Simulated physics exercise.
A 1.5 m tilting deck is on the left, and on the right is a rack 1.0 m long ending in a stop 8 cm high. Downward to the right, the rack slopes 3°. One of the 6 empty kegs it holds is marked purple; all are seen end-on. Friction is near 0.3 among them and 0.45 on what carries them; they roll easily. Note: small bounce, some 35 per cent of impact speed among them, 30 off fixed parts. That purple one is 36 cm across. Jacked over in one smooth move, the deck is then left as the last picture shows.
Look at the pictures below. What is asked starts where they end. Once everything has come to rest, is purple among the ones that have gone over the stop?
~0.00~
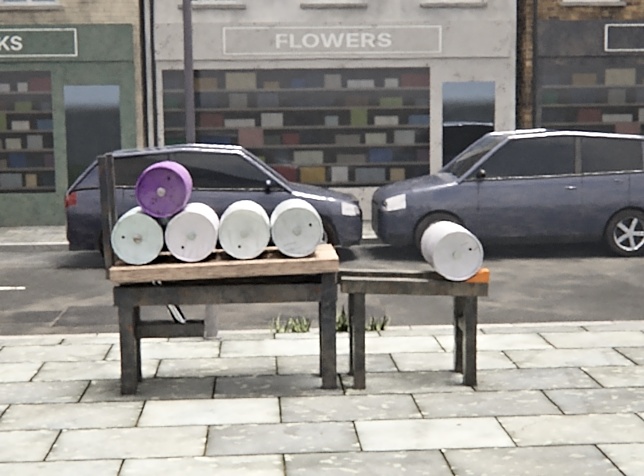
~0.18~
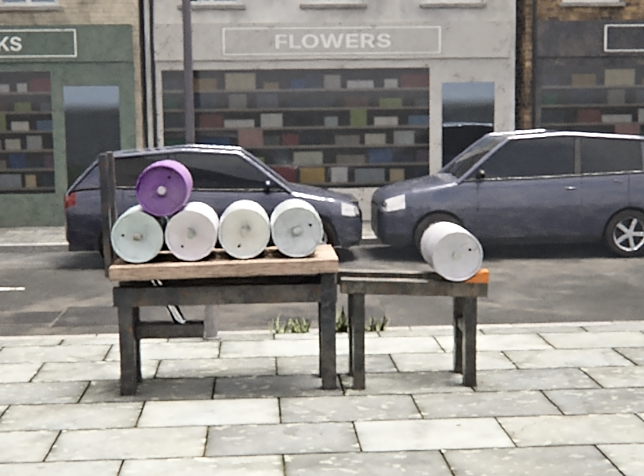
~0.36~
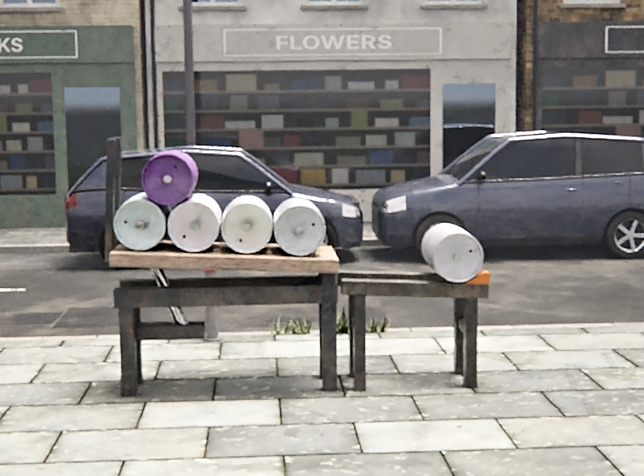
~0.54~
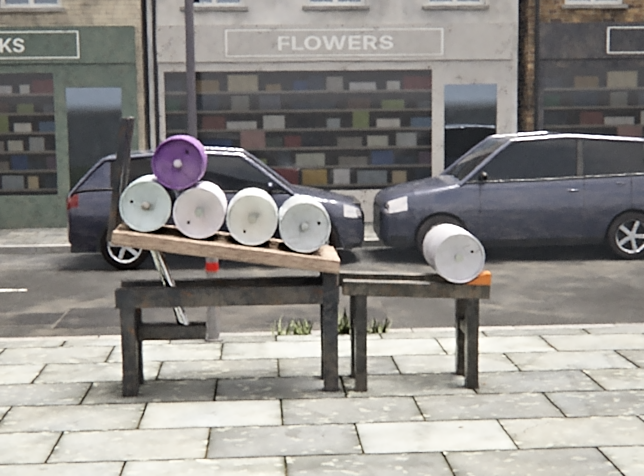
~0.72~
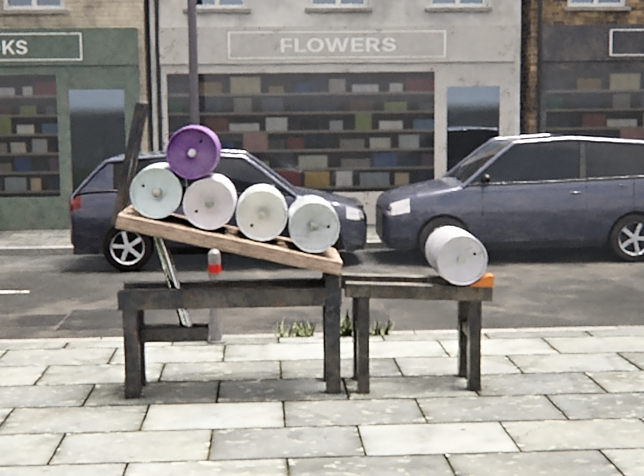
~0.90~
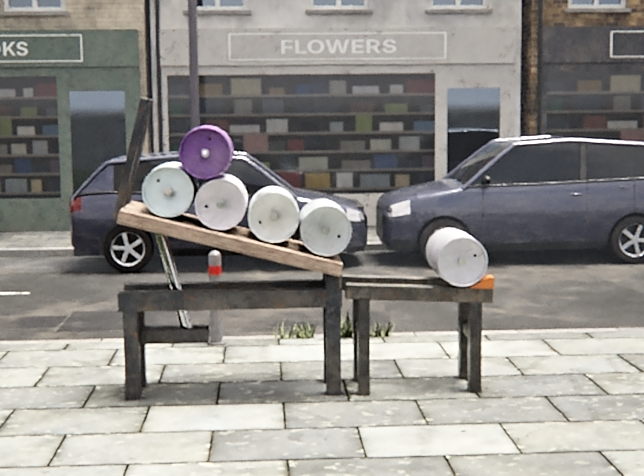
No - it is going to be trapped.
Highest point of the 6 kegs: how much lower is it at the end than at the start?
Roughly 0 cm.
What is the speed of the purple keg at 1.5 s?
Close to 1.5 m/s at that moment.
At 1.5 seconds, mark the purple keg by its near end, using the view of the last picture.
Roughly at (281, 173).
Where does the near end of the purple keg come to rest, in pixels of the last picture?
(321, 182).
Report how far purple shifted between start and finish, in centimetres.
The purple one comes to 100.
After 1.5 s, purple is up on others, 55 cm from the hinge, rolling right; 0 lost over the end.
At rest (2.2 s), purple is up on others, 30 cm from the hinge; 0 lost over the end.
